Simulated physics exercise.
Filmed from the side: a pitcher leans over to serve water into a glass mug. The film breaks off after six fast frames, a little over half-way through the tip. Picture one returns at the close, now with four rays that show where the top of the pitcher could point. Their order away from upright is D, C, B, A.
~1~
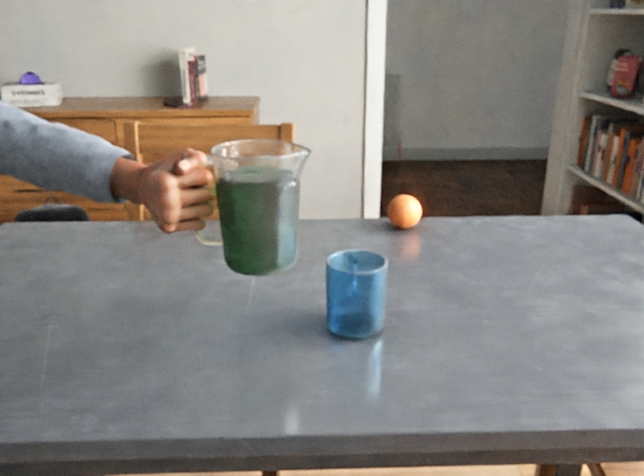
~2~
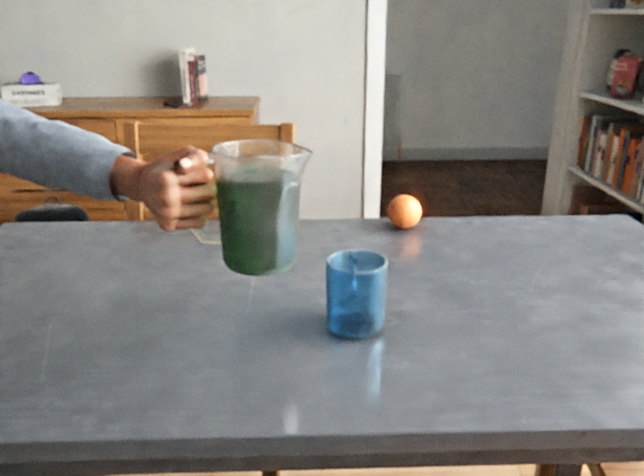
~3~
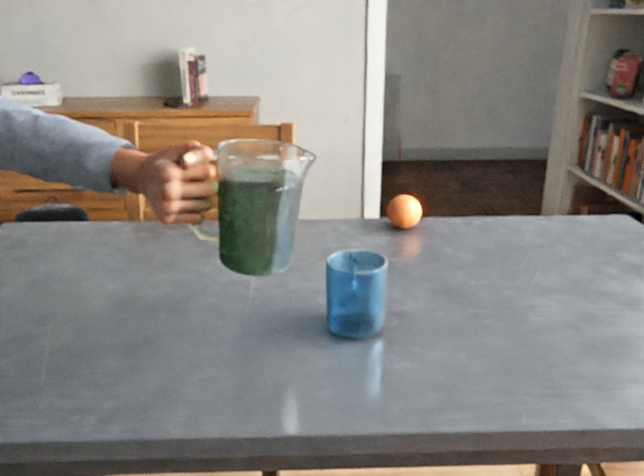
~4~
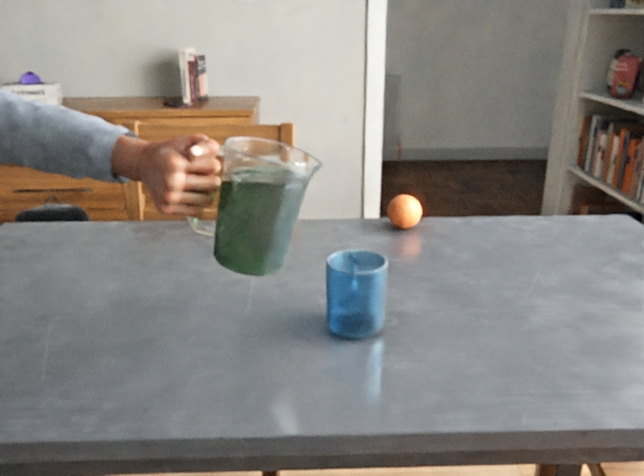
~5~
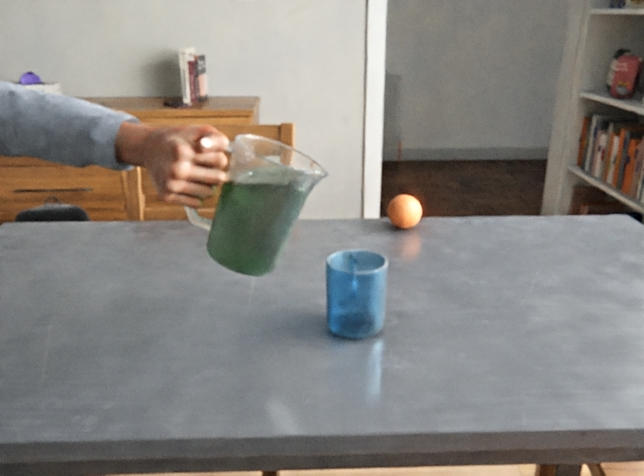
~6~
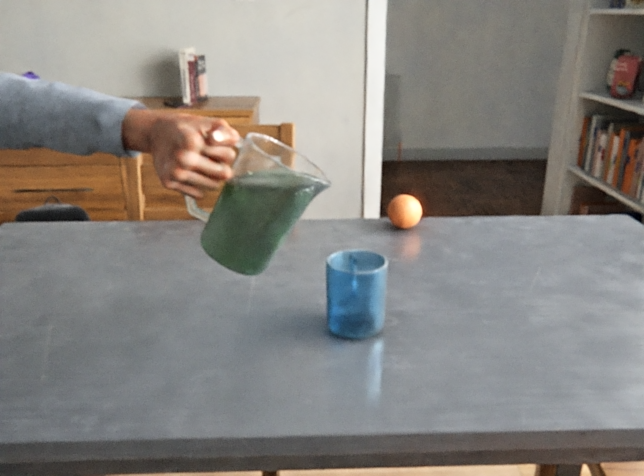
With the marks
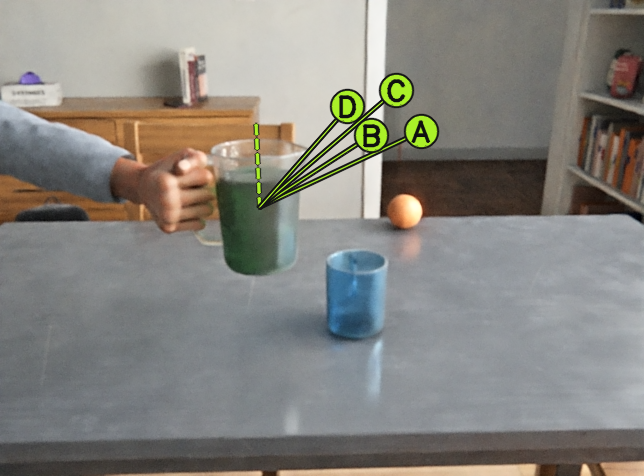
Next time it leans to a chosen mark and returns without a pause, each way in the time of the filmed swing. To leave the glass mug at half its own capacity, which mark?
B is best.
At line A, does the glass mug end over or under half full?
Over half.
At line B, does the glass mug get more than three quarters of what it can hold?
No, less.
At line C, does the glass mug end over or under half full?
Under.
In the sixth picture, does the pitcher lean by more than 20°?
Yes, it does.
In lime, A at (405, 138); B at (357, 144); C at (383, 101); D at (336, 120).
With A, the glass mug ends with about 76 % of what it can hold.
With B, the glass mug ends with about 51 % of what it can hold.
With C, the glass mug ends with about 31 % of what it can hold.
With D, the glass mug ends with about 16 % of what it can hold.
